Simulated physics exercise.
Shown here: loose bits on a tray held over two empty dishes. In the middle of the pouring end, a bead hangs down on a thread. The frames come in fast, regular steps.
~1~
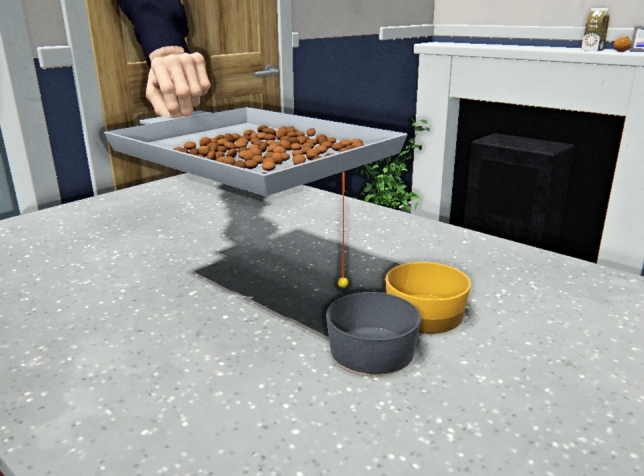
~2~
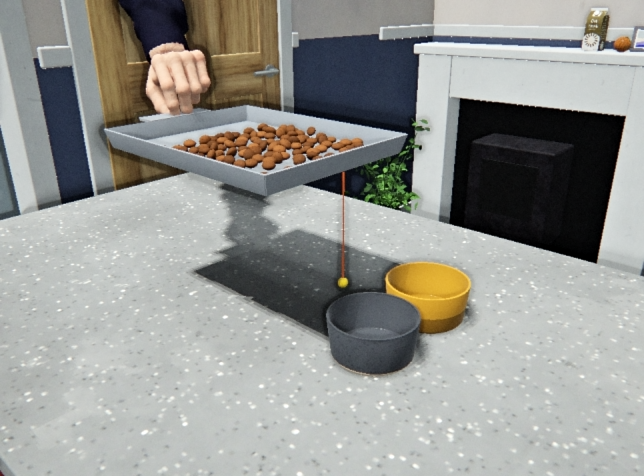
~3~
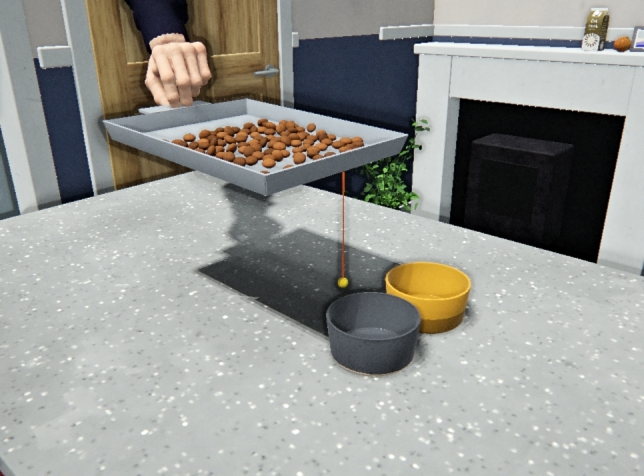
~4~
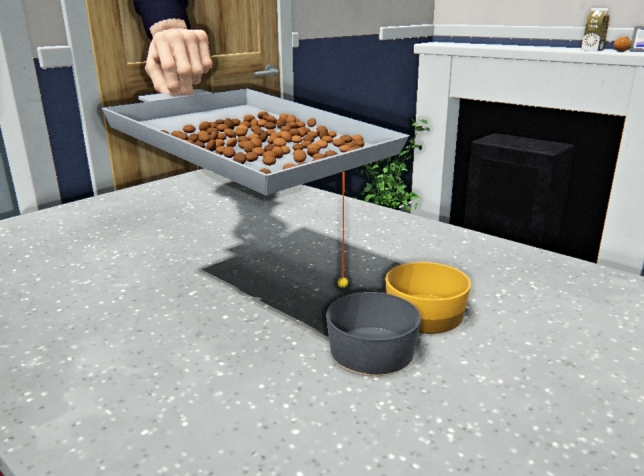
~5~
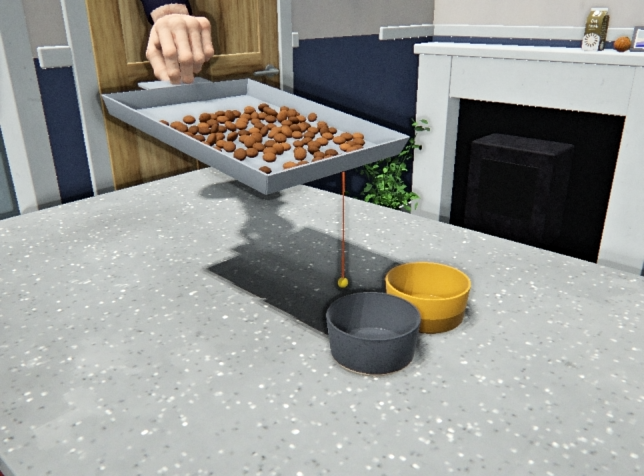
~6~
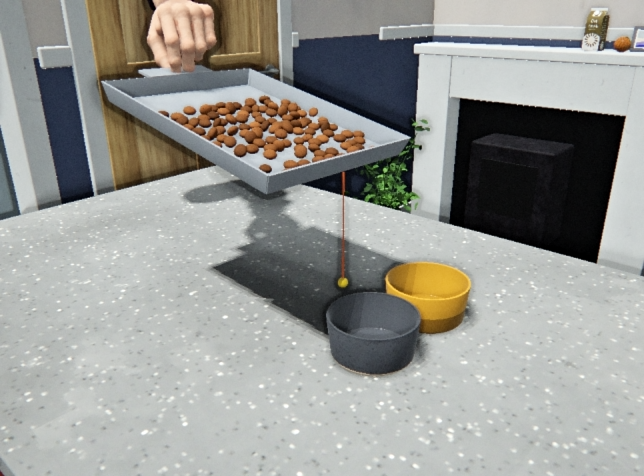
A gray tray of brown kibble stayed level at first, then a hand slowly raised its far end, tilting it slightly, while the gray and yellow bowls and the hanging yellow bead stayed still.
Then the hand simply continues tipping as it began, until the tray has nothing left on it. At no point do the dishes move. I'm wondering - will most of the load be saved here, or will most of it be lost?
I expect most of the load to be saved.
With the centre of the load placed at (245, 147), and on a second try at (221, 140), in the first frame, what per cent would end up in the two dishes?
It would be about 70 per cent for the first and about 80 per cent for the second.
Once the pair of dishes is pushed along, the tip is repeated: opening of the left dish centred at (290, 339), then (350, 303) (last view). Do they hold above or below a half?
Earlier try a minority share, later try a minority share.
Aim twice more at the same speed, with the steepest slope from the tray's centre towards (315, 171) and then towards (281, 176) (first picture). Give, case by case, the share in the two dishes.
Roughly 40 % in the first case and 10 % in the second.
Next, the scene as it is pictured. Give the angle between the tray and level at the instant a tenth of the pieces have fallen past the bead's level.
Close to 95 degrees, I reckon.
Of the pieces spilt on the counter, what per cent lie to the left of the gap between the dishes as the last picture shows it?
That would be roughly 40 per cent.
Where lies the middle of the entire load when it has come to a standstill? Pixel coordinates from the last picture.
(401, 338).
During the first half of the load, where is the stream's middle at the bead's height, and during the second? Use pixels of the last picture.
First close to (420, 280), next close to (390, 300).
Soon, tray tipped steeply; all on the tray.
A while on, tray tipped right over; about a quarter on the tray; a small part in the left dish; a small part in the right dish; a stray few outside both; about half in the air.
Towards the end, tray tipped past a quarter turn; about a third in the left dish; about a third in the right dish; about a quarter outside both.
Finally, tray tipped past a quarter turn; about a third in the left dish; about a third in the right dish; about a quarter outside both.
